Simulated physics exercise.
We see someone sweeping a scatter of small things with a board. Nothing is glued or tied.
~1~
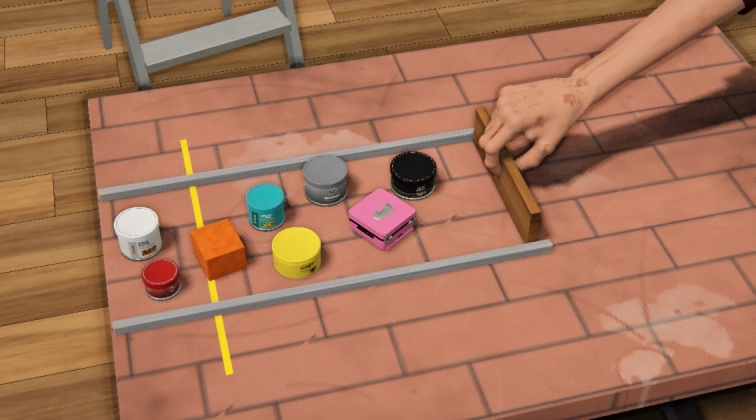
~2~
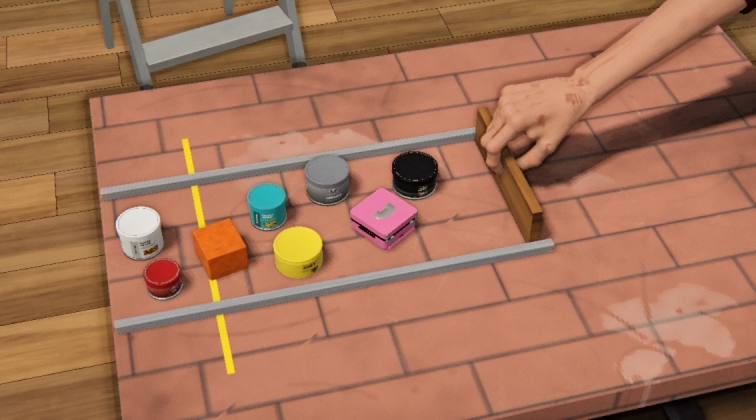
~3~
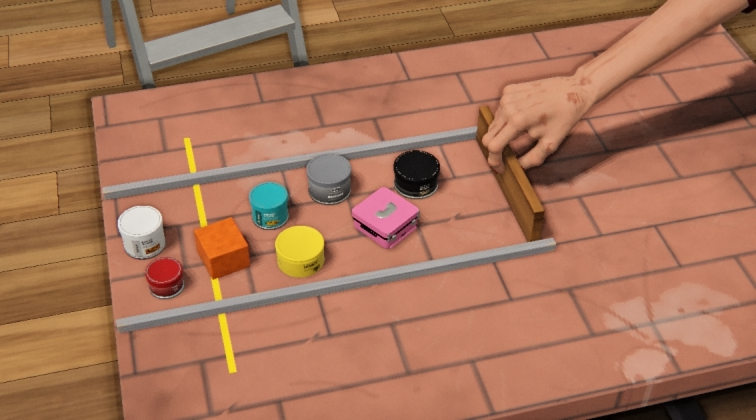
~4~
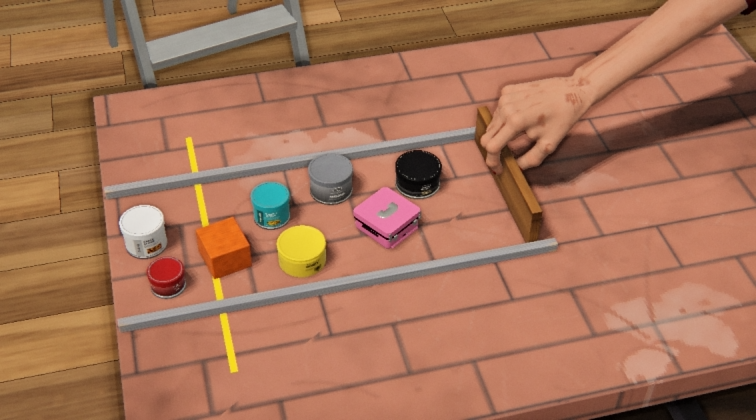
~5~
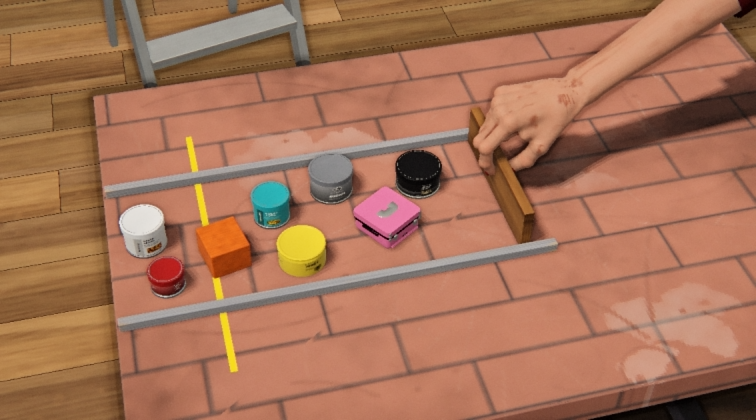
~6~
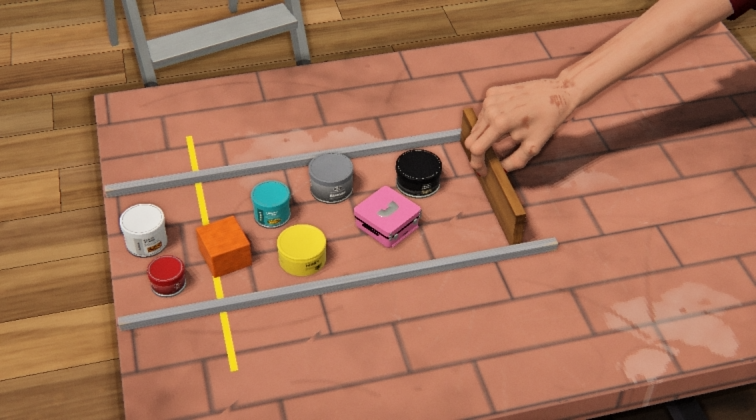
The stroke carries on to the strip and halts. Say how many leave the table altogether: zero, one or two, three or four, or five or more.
Here the number that fall off is one or two.
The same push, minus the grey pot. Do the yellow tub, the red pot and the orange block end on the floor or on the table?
The yellow tub holds on, the red pot tumbles off, the orange block survives.
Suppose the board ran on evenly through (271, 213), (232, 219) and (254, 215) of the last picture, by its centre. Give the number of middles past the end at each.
The counts: 0, 0 and 0.
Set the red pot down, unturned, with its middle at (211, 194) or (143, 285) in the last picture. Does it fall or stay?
In that order, it stays on; goes over.
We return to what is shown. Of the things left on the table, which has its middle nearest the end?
That is the white tin.
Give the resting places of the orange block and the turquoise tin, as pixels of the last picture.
The orange block at (117, 260), the turquoise tin at (147, 234).
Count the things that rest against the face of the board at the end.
The number is 2.
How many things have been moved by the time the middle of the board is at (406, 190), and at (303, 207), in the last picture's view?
The counts are 3 and 6.
Soon after, none off yet; white tin at rest near (144, 231); red pot at rest near (167, 276); orange block at rest near (224, 246).
After that, none off yet; white tin moving near (139, 229); red pot displaced a little near (148, 283); orange block displaced about its own width near (170, 251).
In the end, the number that fall off is one or two; gone, red pot.
